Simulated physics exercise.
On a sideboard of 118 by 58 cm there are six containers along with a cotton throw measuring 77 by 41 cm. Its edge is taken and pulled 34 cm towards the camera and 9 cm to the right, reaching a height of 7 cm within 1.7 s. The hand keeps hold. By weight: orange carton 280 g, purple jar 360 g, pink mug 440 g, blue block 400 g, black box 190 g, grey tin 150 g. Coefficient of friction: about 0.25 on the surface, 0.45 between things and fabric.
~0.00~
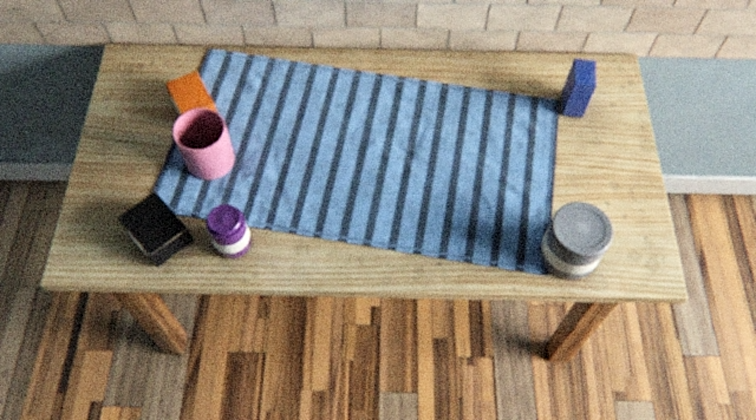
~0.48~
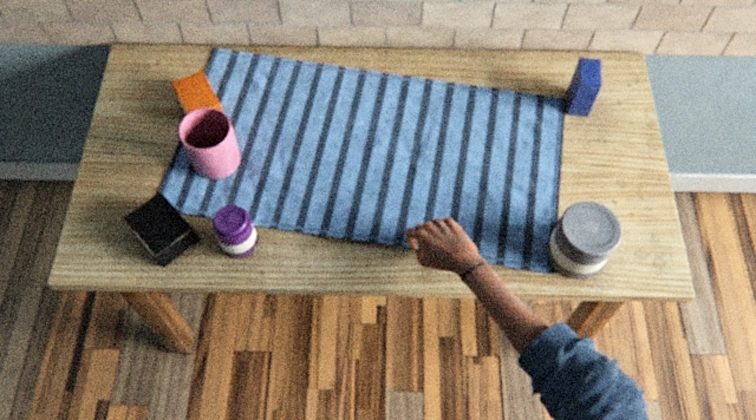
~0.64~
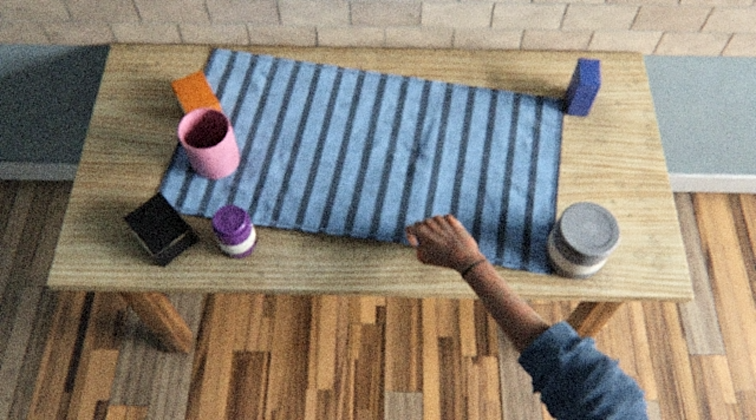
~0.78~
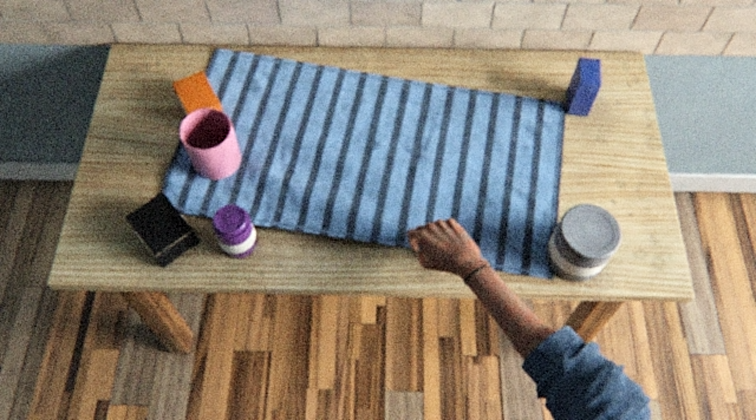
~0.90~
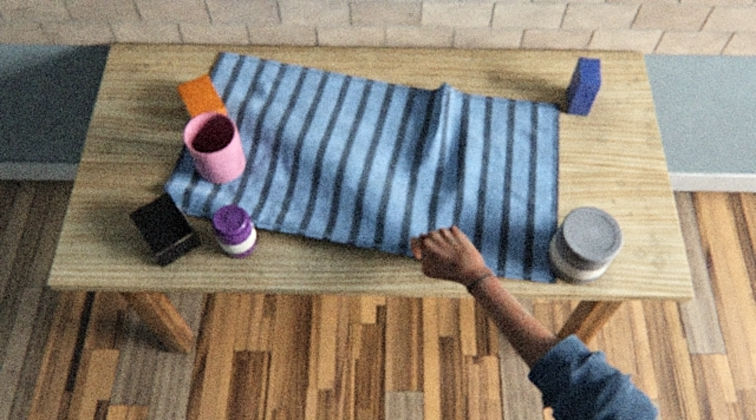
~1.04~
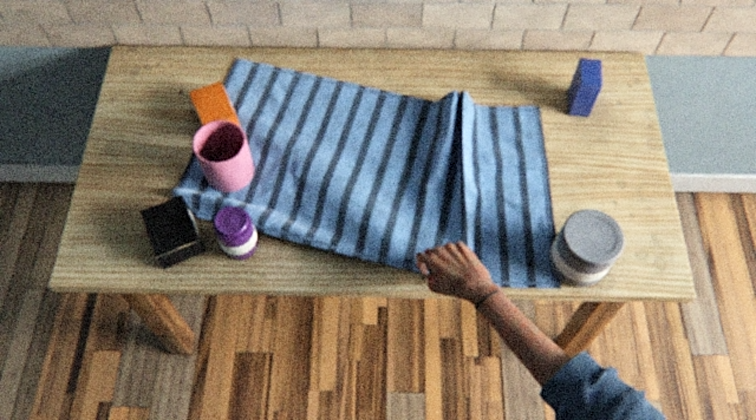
At first, a striped blue cloth lies on a wooden table among six containers, with a pink mug on its left side. A hand then grips the cloth's front edge and pulls it slightly toward the viewer and rightward, raising folds while the mug and orange carton shift a little with it.
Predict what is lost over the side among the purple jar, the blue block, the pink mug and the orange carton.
I'd bet the purple jar never leaves the surface. I'd bet the blue block never leaves the surface. I'd bet the pink mug never leaves the surface. I'd bet the orange carton never leaves the surface.
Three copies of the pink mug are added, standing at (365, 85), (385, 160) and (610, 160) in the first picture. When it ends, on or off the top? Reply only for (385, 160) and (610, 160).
First leaves the top, second keeps its place.
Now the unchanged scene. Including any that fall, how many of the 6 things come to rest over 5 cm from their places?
That gives 4.
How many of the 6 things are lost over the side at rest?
All told, 1.
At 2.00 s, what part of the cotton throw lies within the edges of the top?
Near 60 in a hundred.
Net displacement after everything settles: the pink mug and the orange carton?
Net displacement - pink mug 30 cm, orange carton 35 cm.
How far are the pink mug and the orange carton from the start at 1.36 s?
Shift - pink mug 10 cm, orange carton 10 cm.
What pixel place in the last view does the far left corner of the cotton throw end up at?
(371, 133).
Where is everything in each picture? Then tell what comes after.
Purple jar (224, 218); blue block (585, 72); pink mug (199, 129); orange carton (190, 93); cotton throw corners (209, 49), in the first frame.
Cotton throw corners (215, 49); grip (416, 248), in the second frame.
Cotton throw corners (214, 49); grip (416, 245), in the third frame.
Grey tin (590, 230); cotton throw corners (216, 49); grip (418, 249), in the fourth frame.
Pink mug (210, 133); black box (162, 223); grey tin (592, 232); cotton throw corners (222, 52); grip (421, 257), in the fifth frame.
Purple jar (231, 220); blue block (591, 71); pink mug (219, 141); orange carton (212, 103); cotton throw corners (236, 59) (540, 107); grip (426, 272), in the sixth frame.
By 1.4 s, 95 % of the cotton throw is still over the top; orange carton 12 cm off its start, pink mug 12 cm off its start, black box 5 cm off its start.
By 1.7 s, 80 % of the cotton throw is still over the top; orange carton 22 cm off its start, pink mug 20 cm off its start, purple jar 1 cm off its start.
By 2.0 s, 60 % of the cotton throw is still over the top; orange carton 31 cm off its start at (316, 165), pink mug 28 cm off its start at (309, 222), purple jar 1 cm off its start at (231, 226).
By 2.3 s, 50 % of the cotton throw is still over the top; orange carton 34 cm off its start, pink mug 32 cm off its start, purple jar 1 cm off its start.
By 3.9 s, 50 % of the cotton throw is still over the top; orange carton 34 cm off its start at (325, 177), pink mug 32 cm off its start at (318, 237), purple jar 1 cm off its start at (231, 226), blue block 0 cm off its start at (591, 71).
